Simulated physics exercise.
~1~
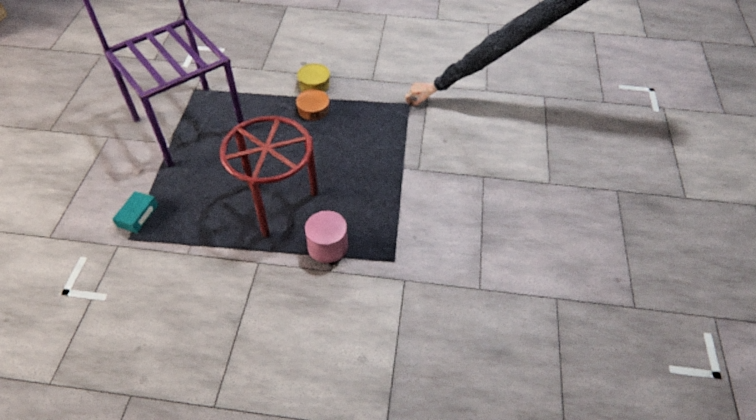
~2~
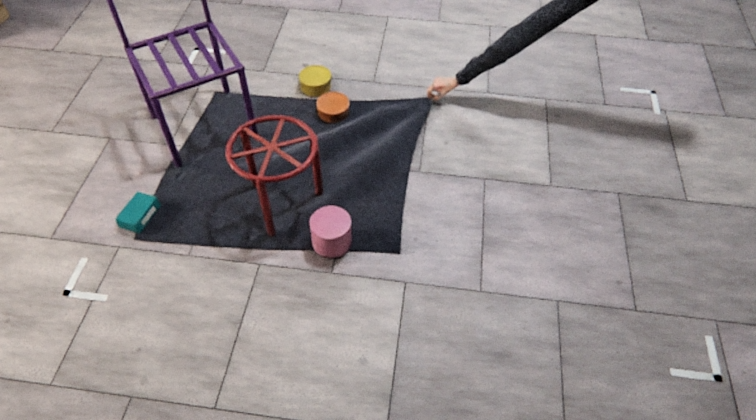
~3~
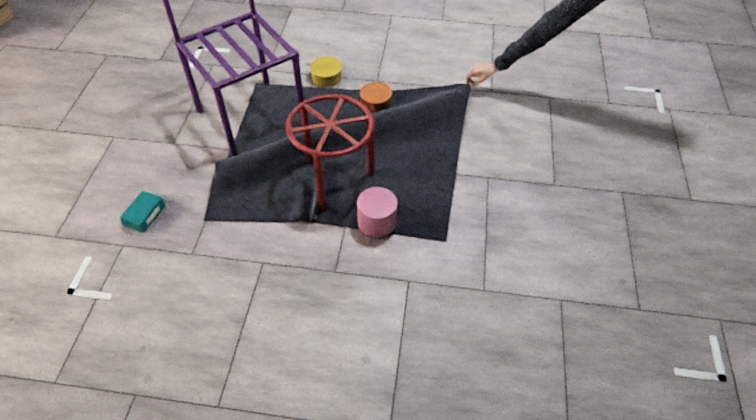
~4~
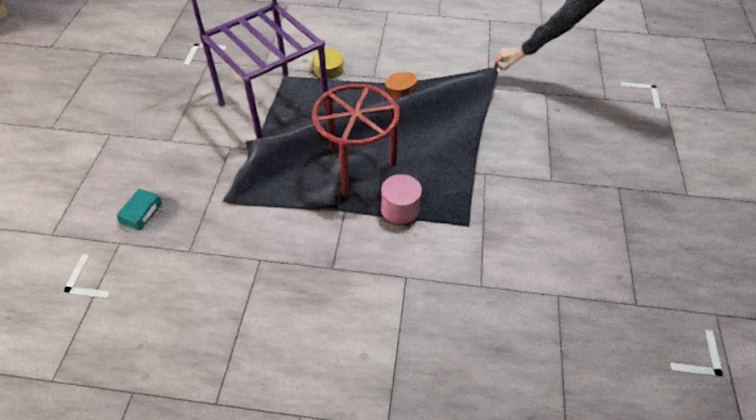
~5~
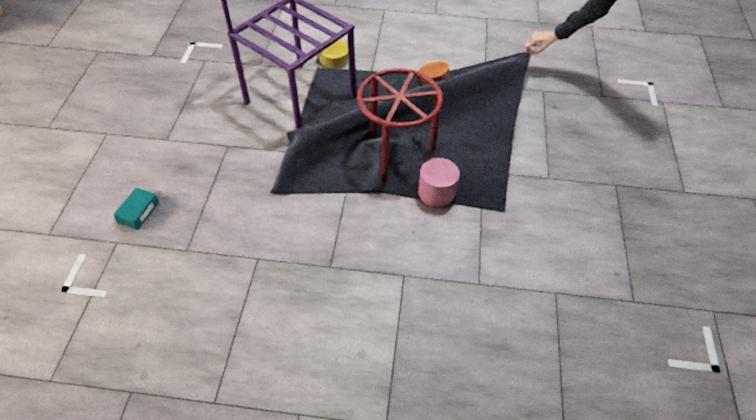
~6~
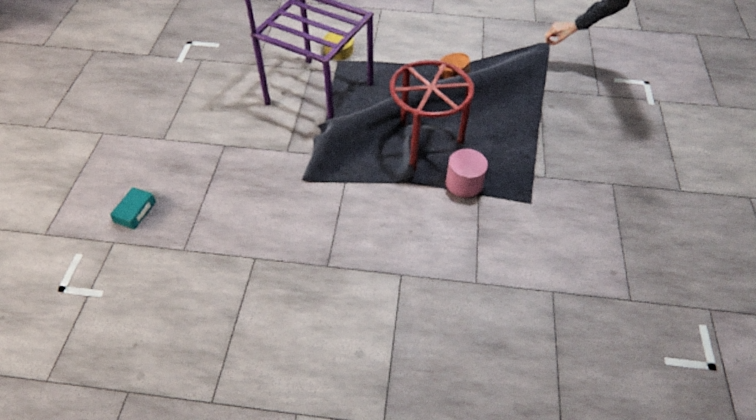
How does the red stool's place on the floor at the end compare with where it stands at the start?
At the end the red stool stands well to the right of its starting place and somewhat farther back.
